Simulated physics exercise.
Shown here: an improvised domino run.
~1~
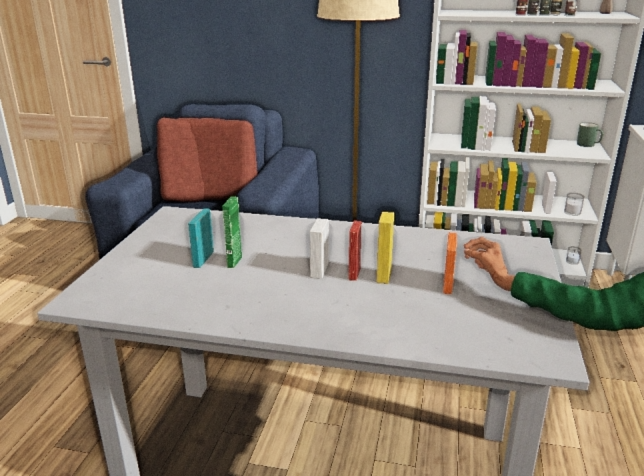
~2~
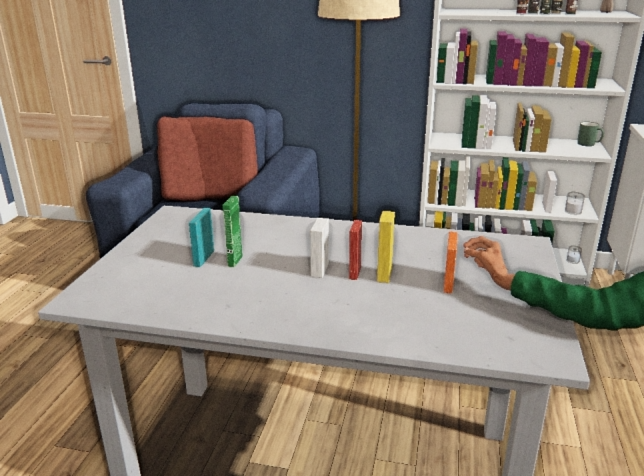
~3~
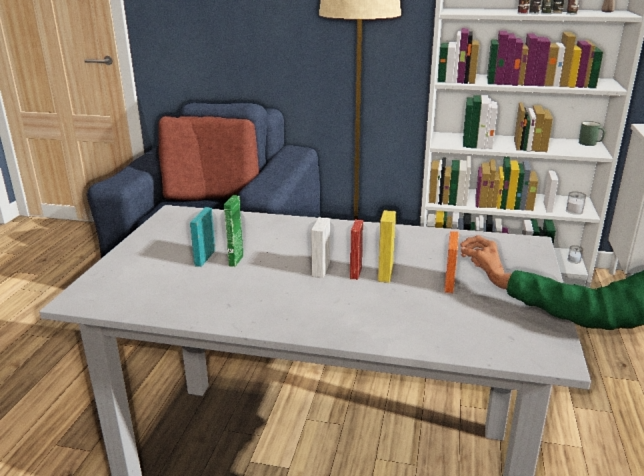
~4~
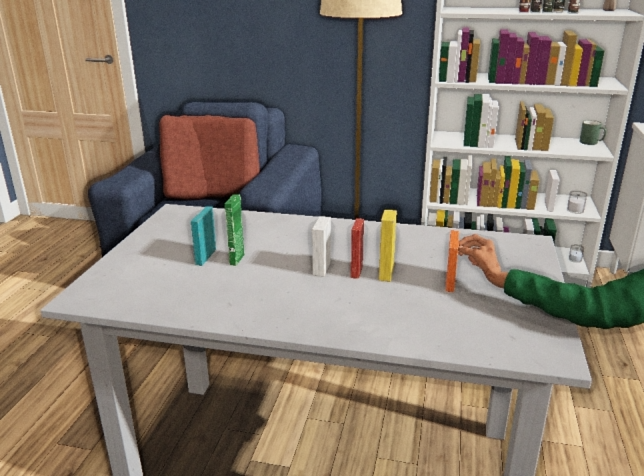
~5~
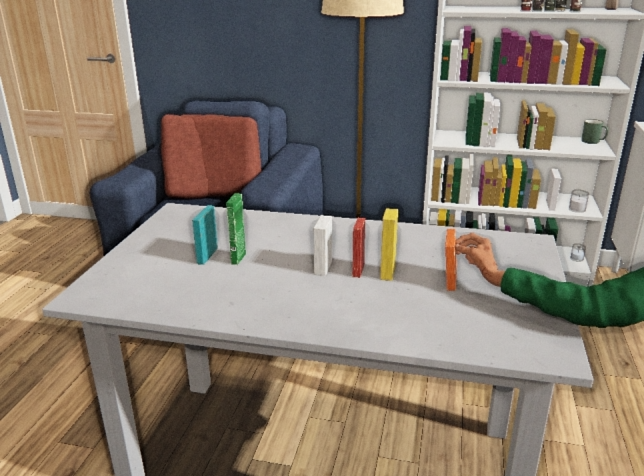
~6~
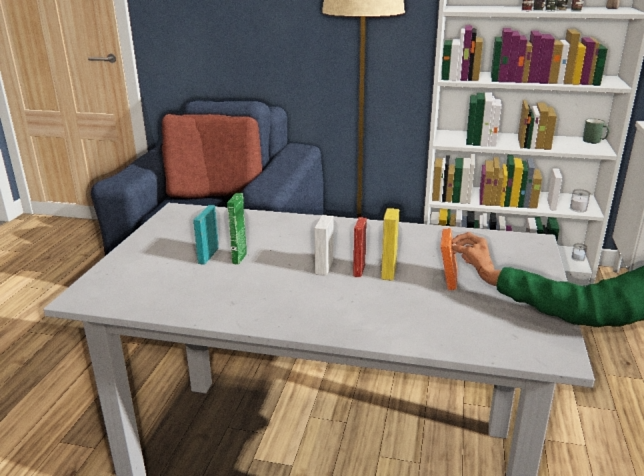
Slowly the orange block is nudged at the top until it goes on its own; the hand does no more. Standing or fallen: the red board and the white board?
Outcome: The red board will end up on its base; the white board will end up on its base.
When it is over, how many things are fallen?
That makes 1 altogether.
Then, 0.20 s later than the last frame, orange block 49° over.
Then, 0.30 s later than the last frame, orange block 90° over.
When it is over, all 4 as before. End places, in pixels of the last picture, red board near (360, 248), white board near (324, 245).
